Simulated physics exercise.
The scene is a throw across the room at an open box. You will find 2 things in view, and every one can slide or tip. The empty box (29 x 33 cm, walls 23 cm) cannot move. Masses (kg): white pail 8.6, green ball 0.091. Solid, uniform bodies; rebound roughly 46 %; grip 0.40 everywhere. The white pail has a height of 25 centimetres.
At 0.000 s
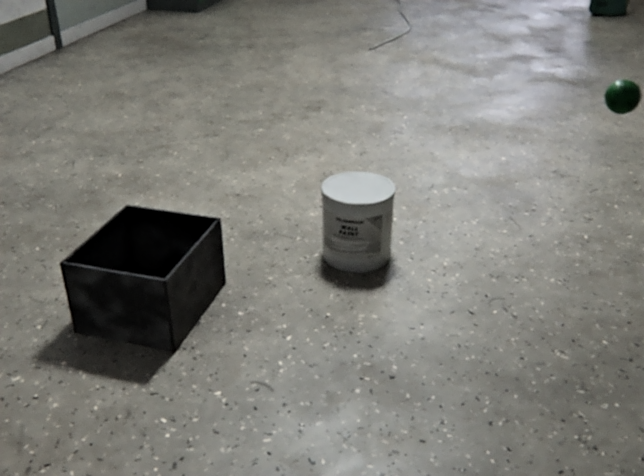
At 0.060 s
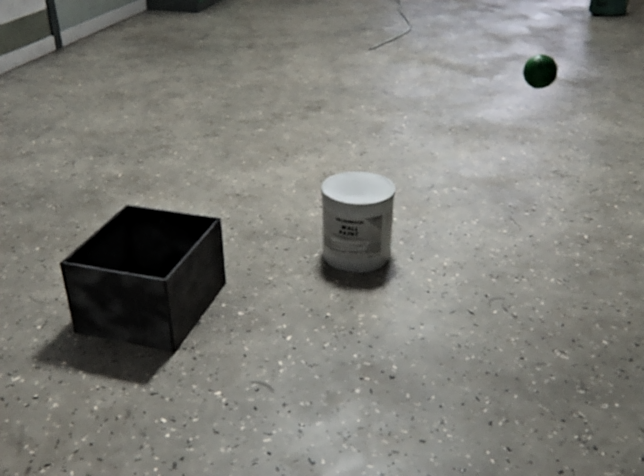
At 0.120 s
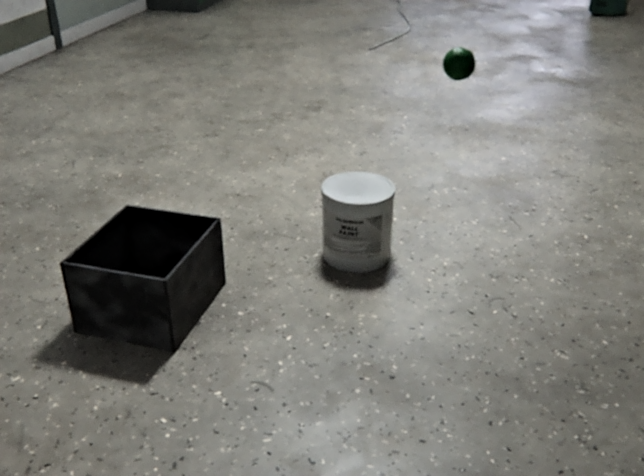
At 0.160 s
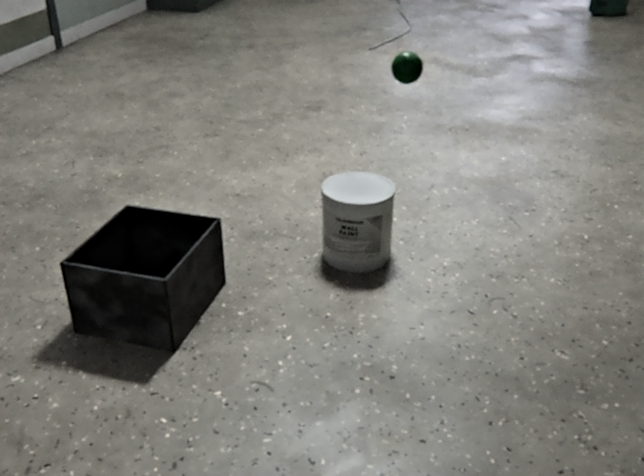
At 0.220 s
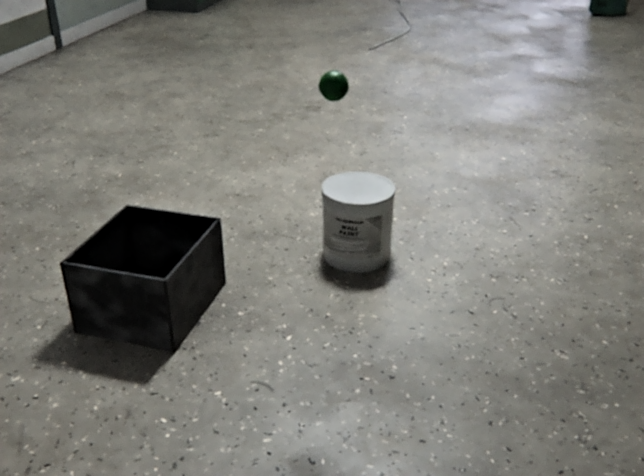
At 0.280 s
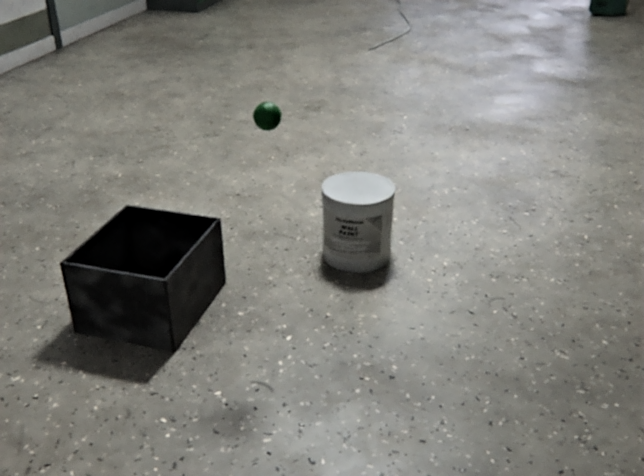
On a speckled grey floor, a green ball arcs through the air from right to left, passing above a white pail near an open black box.
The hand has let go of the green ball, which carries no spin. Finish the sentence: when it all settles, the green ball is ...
... in the box.
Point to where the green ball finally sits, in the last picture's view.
Roughly (134, 275).
By 0.48 s, ball inside the box; green ball near (134, 272).
By 0.68 s, ball inside the box; green ball near (187, 266).
By 0.88 s, ball inside the box; green ball near (161, 281).
When it is over (2.2 s), ball inside the box; white pail within 10 cm of the start. End places, in pixels of the last picture, green ball near (134, 275).
